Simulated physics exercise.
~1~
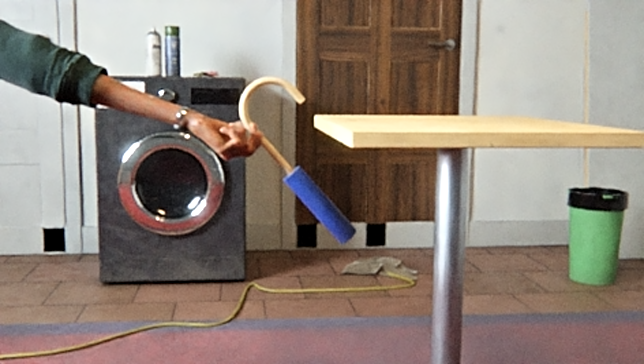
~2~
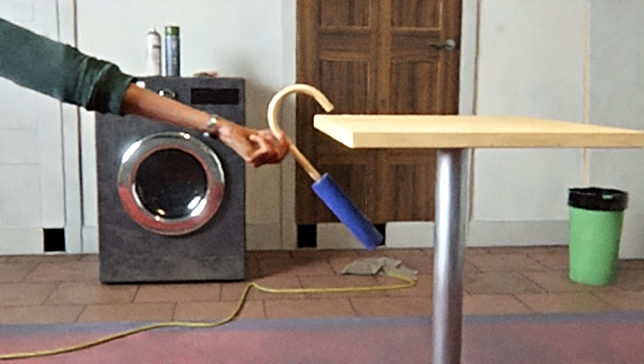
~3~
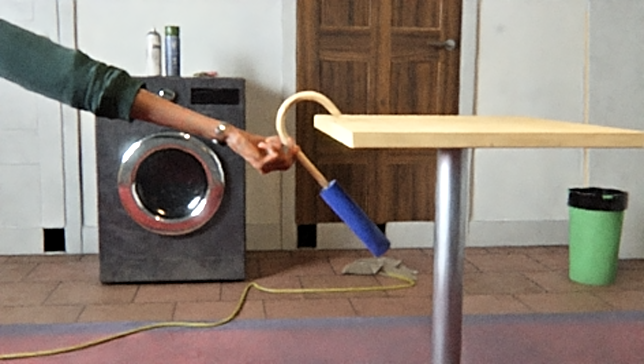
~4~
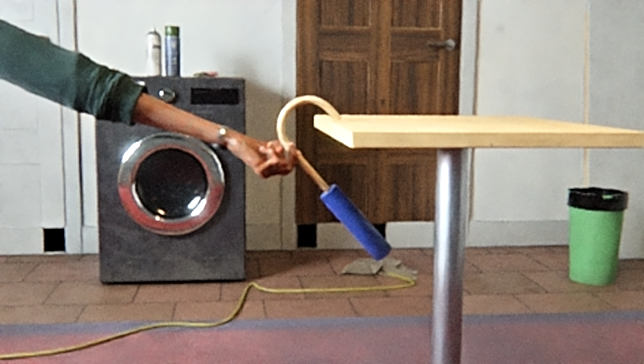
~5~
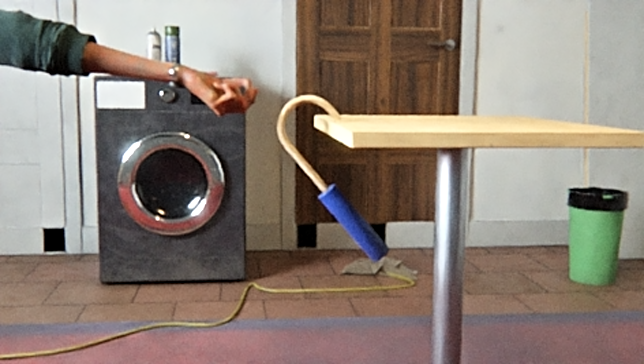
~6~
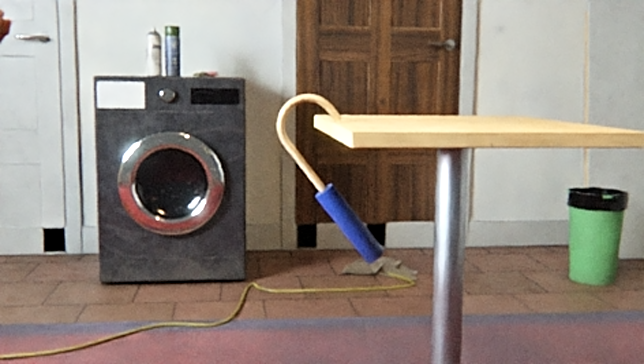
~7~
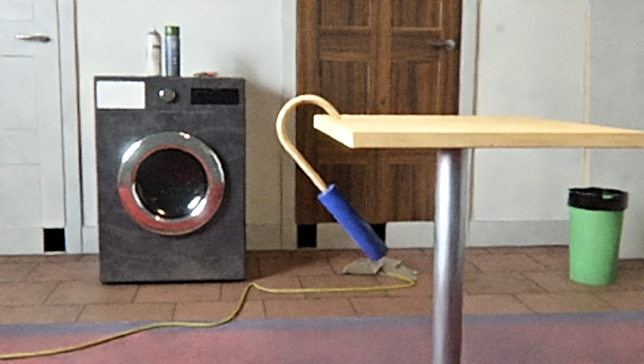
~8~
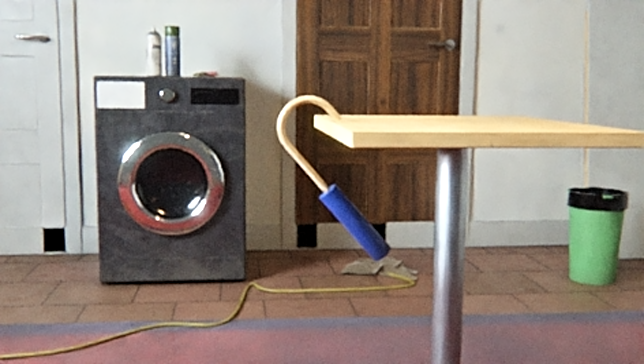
A blue umbrella with a curved handle, held by a hand reaching in from the left, moves right until its hook rests on the edge of a wooden table. The hand lets go and withdraws to the left, and the umbrella stays hanging at a slant from the edge.
